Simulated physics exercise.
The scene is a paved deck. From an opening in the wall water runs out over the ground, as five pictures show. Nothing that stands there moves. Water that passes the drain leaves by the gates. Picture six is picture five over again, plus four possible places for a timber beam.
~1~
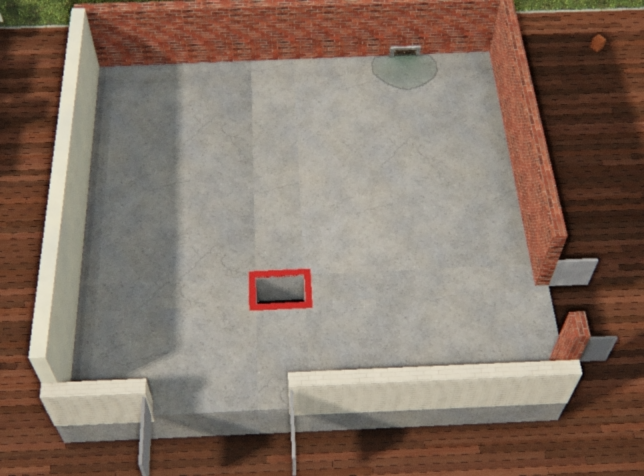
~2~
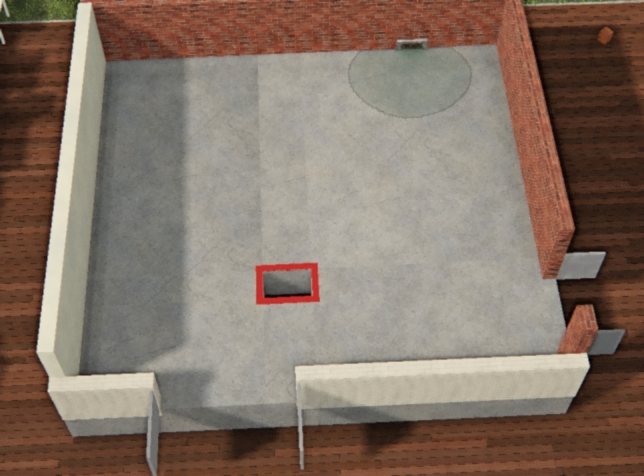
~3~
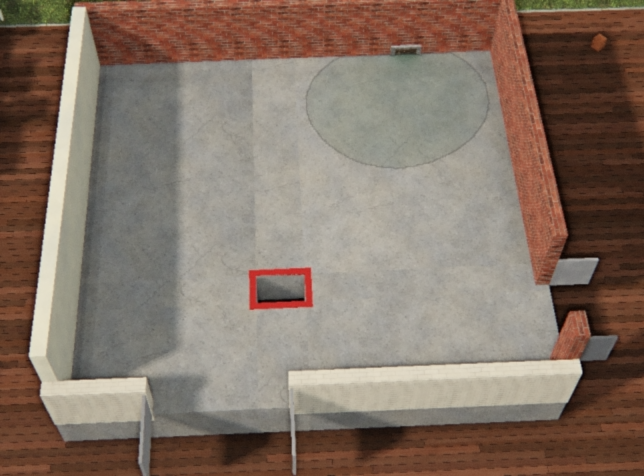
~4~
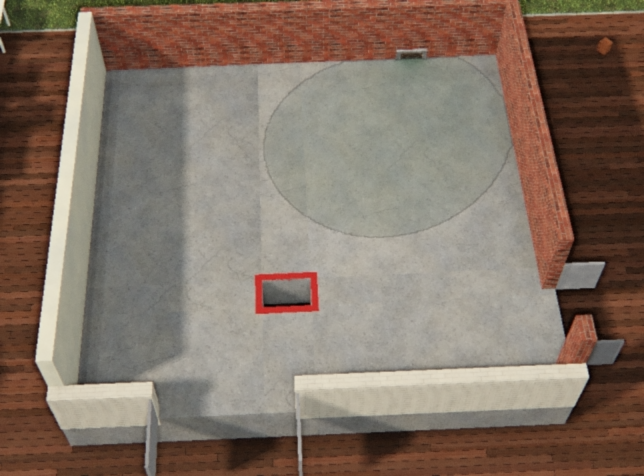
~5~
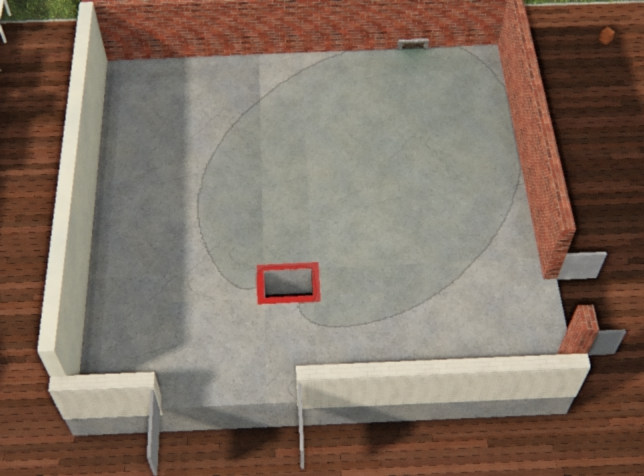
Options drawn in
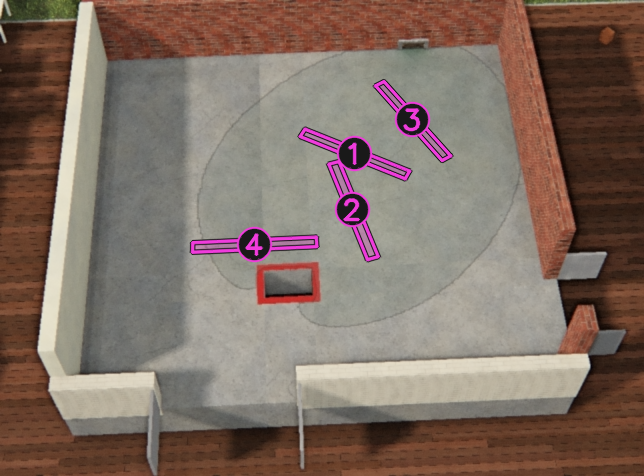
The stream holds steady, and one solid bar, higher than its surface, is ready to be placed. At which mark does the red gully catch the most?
Use spot 4.
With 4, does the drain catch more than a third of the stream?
No.
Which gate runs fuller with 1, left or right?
The left one.
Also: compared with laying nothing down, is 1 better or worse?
Spot 1 is worse.
On the marked copy, 1 from (302, 132) to (407, 174); 2 from (333, 162) to (372, 258); 3 from (379, 83) to (446, 158); 4 from (192, 247) to (316, 241).
With 1, about 5 % of the stream goes into the red gully, about 91 % out by the gates.
With 2, about 5 % of the stream goes into the red gully, about 90 % out by the gates.
With 3, about 6 % of the stream goes into the red gully, about 88 % out by the gates.
With 4, about 14 % of the stream goes into the red gully, about 83 % out by the gates.
